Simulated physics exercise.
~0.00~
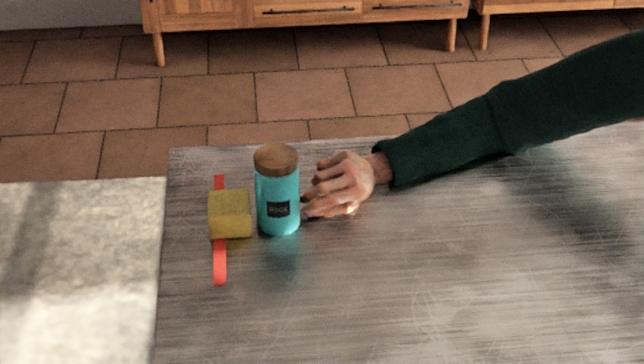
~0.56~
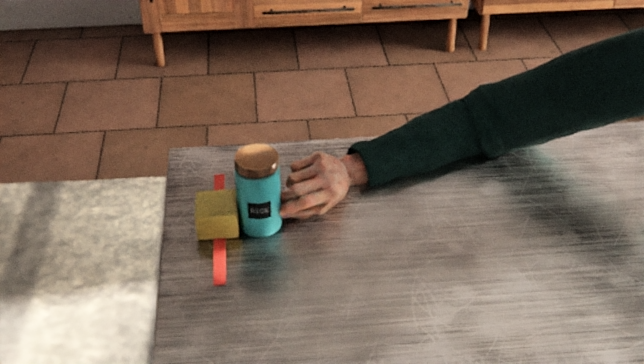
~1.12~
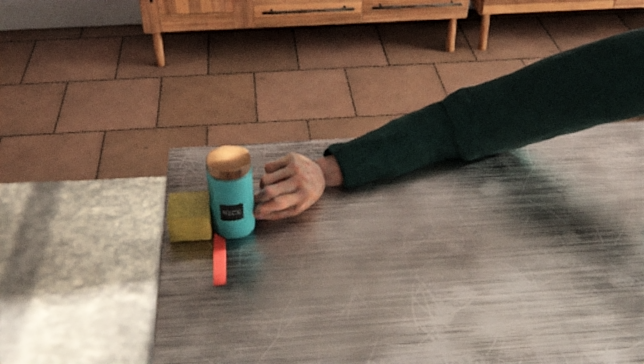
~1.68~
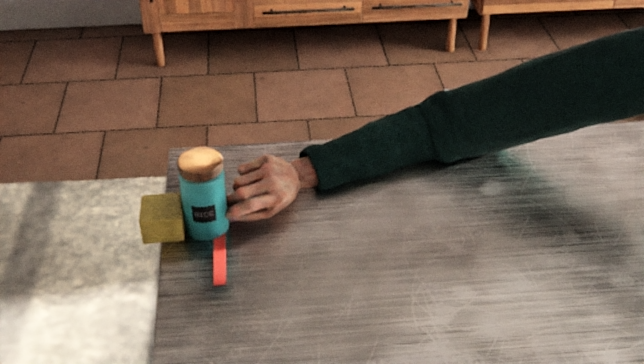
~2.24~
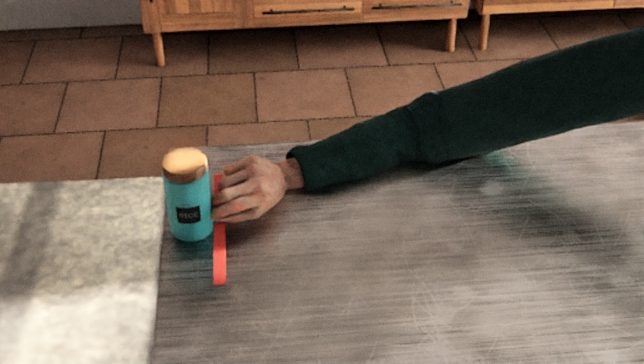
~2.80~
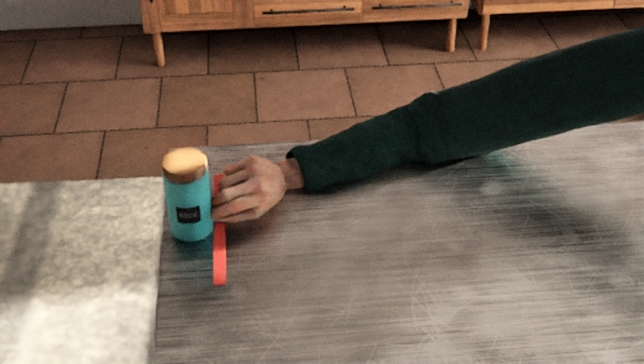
A hand pushes a turquoise jar left past red tape, knocking a yellow block off the table.
